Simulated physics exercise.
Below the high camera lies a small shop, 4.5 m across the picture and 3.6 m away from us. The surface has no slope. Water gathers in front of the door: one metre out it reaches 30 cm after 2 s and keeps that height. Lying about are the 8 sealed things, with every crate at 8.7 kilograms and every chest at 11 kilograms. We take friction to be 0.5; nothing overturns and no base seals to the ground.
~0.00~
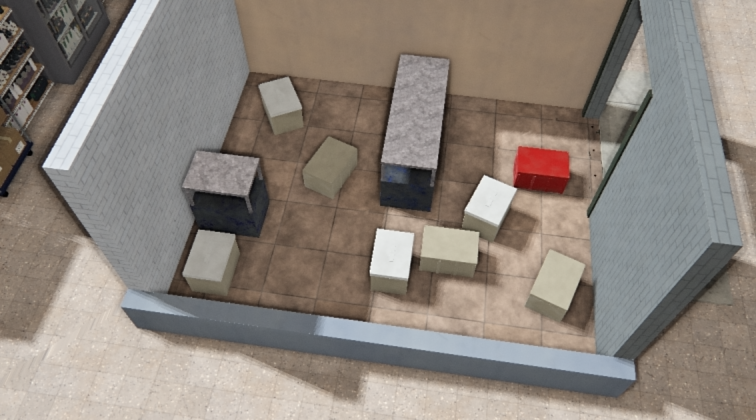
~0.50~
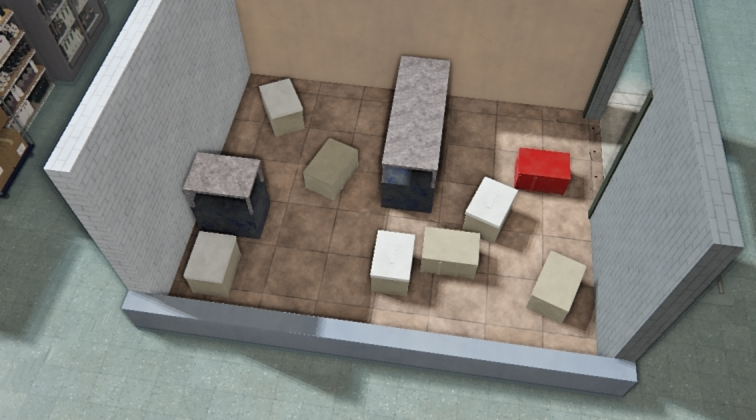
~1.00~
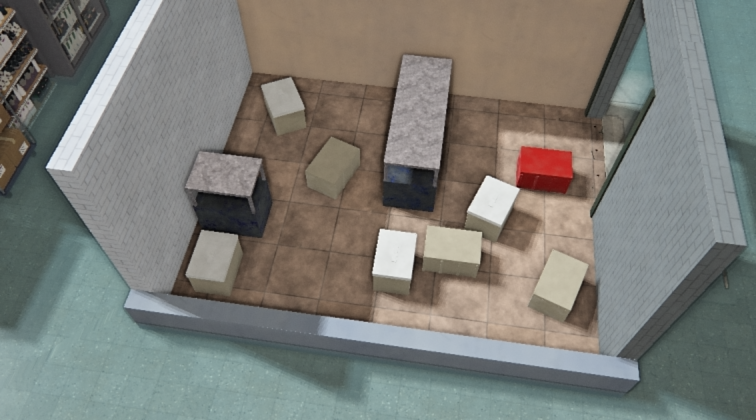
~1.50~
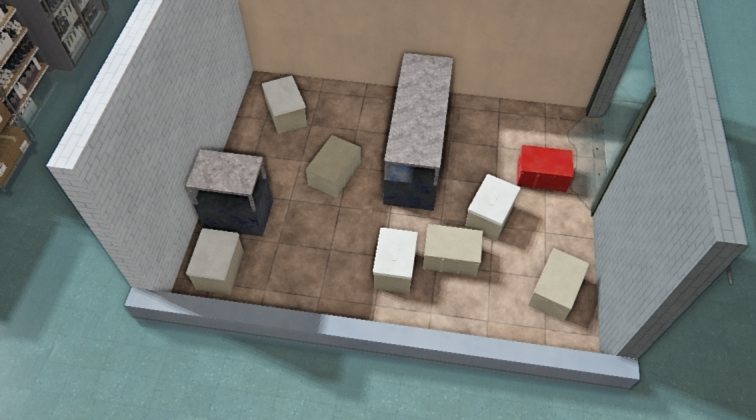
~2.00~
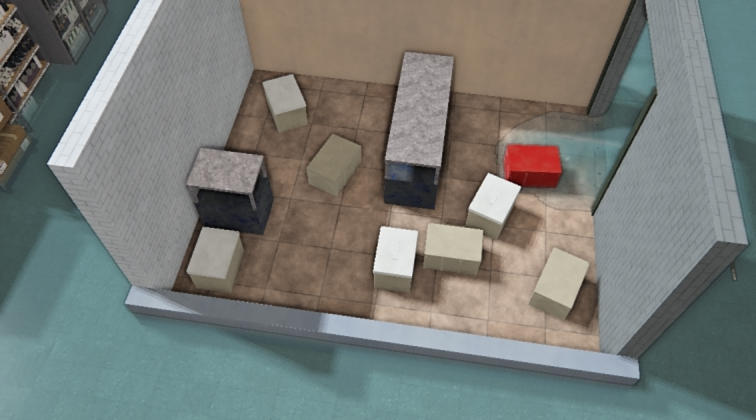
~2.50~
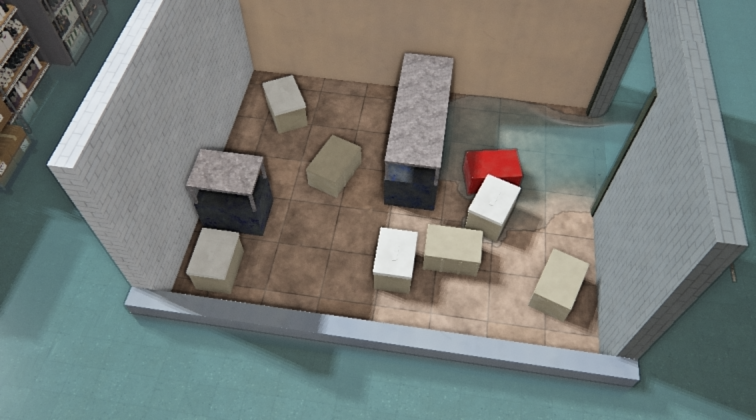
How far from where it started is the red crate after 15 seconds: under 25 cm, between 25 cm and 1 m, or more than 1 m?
It is more than 1 m away.
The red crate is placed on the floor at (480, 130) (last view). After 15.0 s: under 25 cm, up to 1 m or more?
Answer: It covers a big distance.
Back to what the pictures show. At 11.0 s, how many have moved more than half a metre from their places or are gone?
I get 5.
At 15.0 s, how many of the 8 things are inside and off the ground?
Count: 8.
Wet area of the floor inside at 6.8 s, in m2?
About 15 m2.
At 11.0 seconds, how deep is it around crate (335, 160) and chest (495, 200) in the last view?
Roughly 12 and 22 cm.
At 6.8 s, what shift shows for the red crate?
Around 300 centimetres.
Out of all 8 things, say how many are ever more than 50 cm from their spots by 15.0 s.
Result: 8.
After 3.5 s the red crate is near (465, 188), 1.1 m from its start, afloat; 1 afloat.
After 6.8 s the red crate is near (287, 224), 3.1 m from its start, afloat; 7 afloat.
After 11.0 s the red crate is near (344, 233), 2.6 m from its start, afloat; 8 afloat.
After 15.0 s the red crate is near (303, 275), 3.2 m from its start, afloat; 8 afloat.
